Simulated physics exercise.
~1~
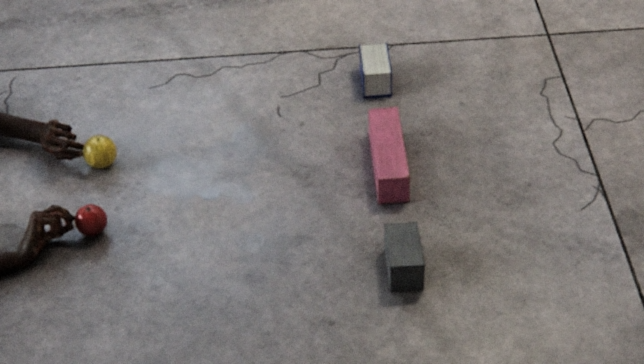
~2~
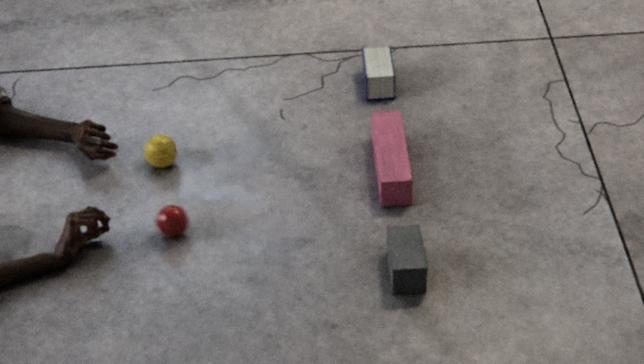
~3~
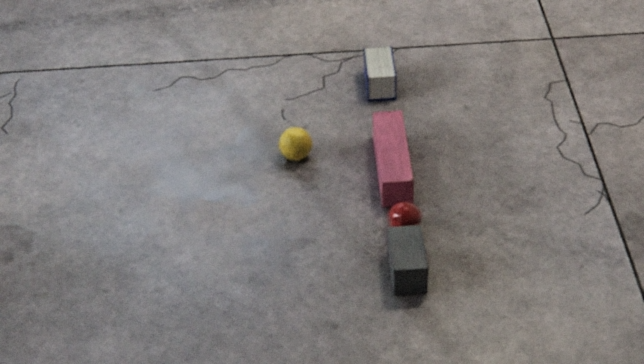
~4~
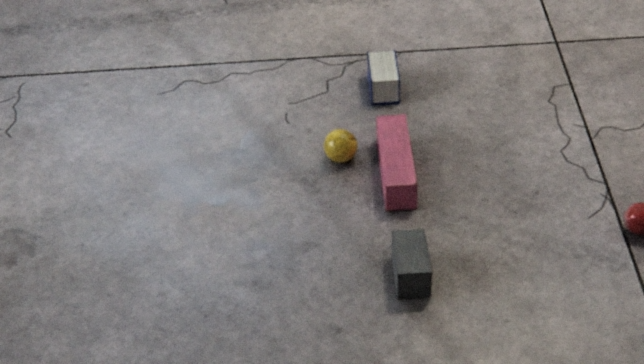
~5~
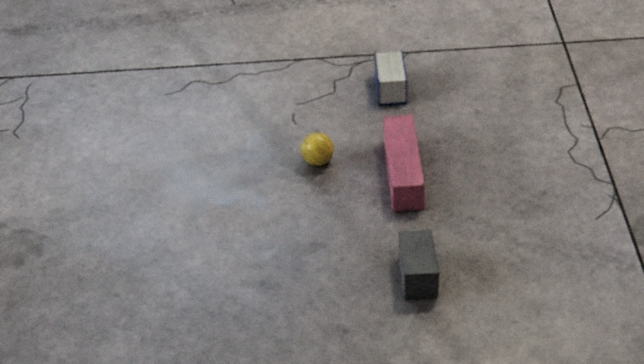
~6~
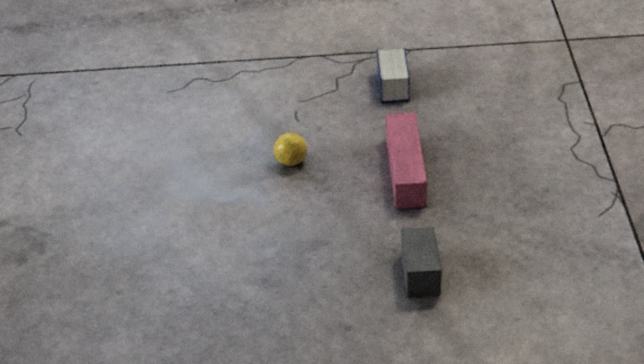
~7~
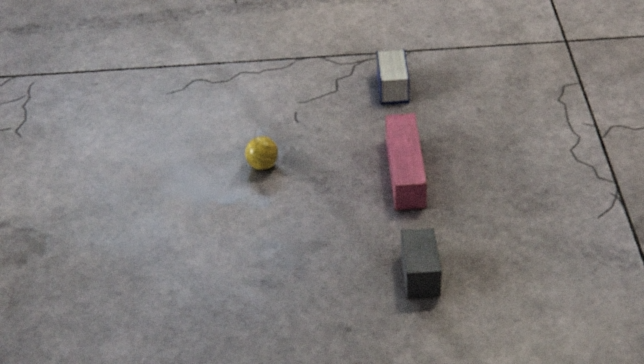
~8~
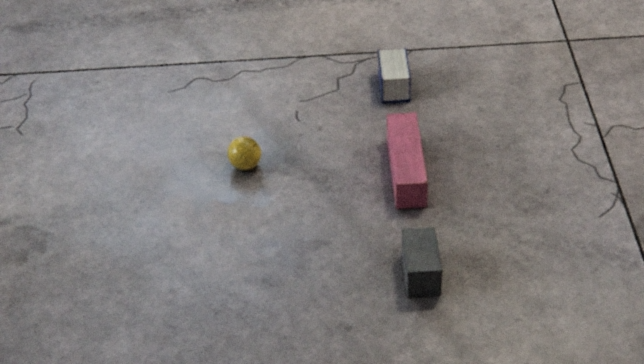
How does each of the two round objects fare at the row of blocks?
The red one rolls cleanly through the gap between the pink and grey blocks. The yellow one hits the pink block and rolls back to the left without getting through.
At the start, two hands at the left release a round yellow object and a round red one on a grey concrete floor, facing a spaced row of pale, pink and dark grey blocks. Both objects roll right as the hands draw back out of view. The red one pulls ahead and passes through the gap between the pink and grey blocks, then leaves at the right edge. The yellow one reaches the pink block, bounces off and rolls slowly back left. It ends up on the open floor left of the blocks, which stay standing.
